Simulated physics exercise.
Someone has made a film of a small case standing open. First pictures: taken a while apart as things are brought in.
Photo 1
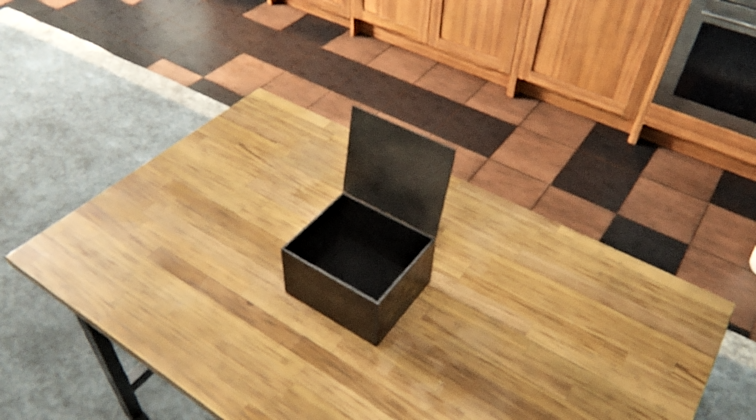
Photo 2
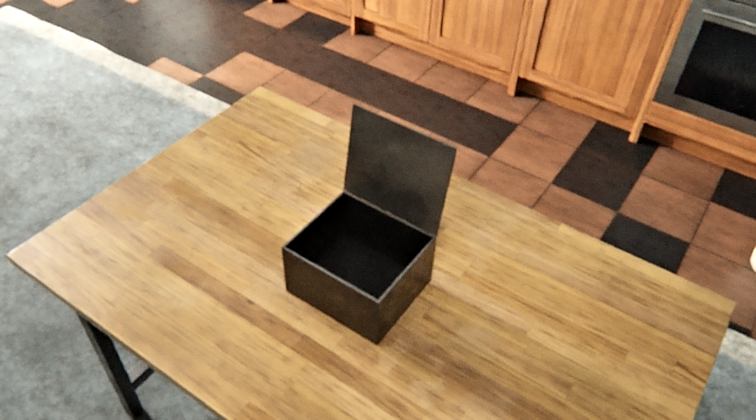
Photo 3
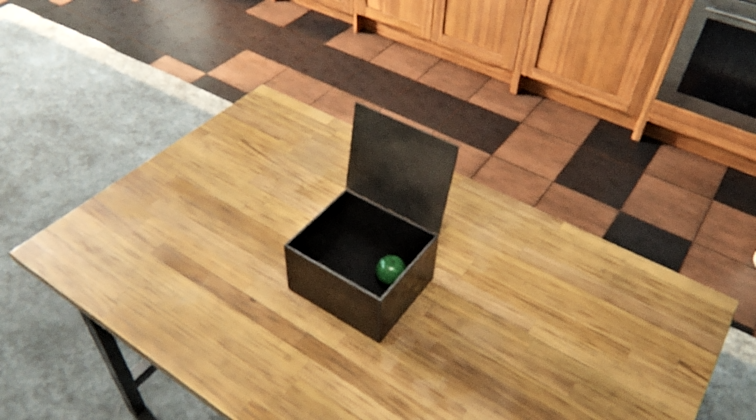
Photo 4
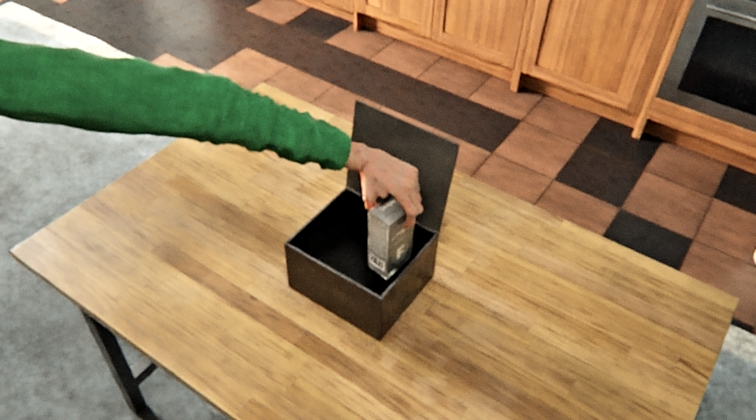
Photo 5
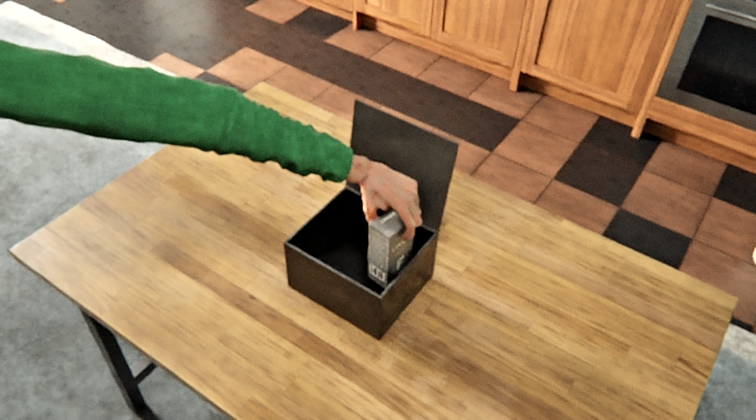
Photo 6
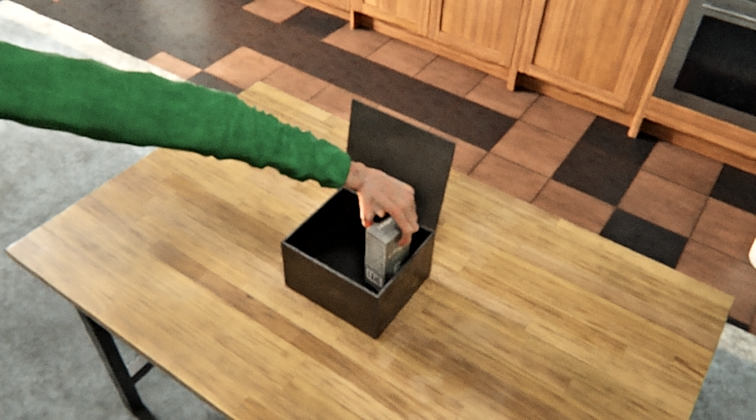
On a wooden table in a kitchen, a small dark box stands open and empty, its lid raised. A green ball then appears inside, near the right corner. Next, an arm in a green sleeve reaches in from the left, lowering a grey carton into the box, still gripping it.
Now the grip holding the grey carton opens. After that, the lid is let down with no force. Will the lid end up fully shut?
No, lid does not seat.
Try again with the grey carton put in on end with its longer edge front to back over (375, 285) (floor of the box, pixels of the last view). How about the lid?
Result: Lid shut.
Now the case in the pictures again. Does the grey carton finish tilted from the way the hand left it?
Looking at the last picture, it sits at an angle.
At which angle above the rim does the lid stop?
Angle above rim: About 18°.
Then, 0.40 s past the last view, grey carton rocked 54° from its first pose near (376, 259); green apple displaced about its own width.
Then, 1.50 s past the last view, lid 69° above the rim; grey carton rocked 53° from its first pose near (379, 267); green apple displaced about its own width.
Then, 1.80 s past the last view, lid 32° above the rim; grey carton rocked 53° from its first pose near (379, 267); green apple displaced about its own width.
Then, 2.80 s past the last view, lid 18° above the rim; grey carton rocked 53° from its first pose near (378, 267); green apple displaced about its own width.
Finally, lid 18° above the rim; down or leaning hard in the box, grey carton; moved from the start, green apple. Final places as the last picture's camera would see them, grey carton near (377, 266).
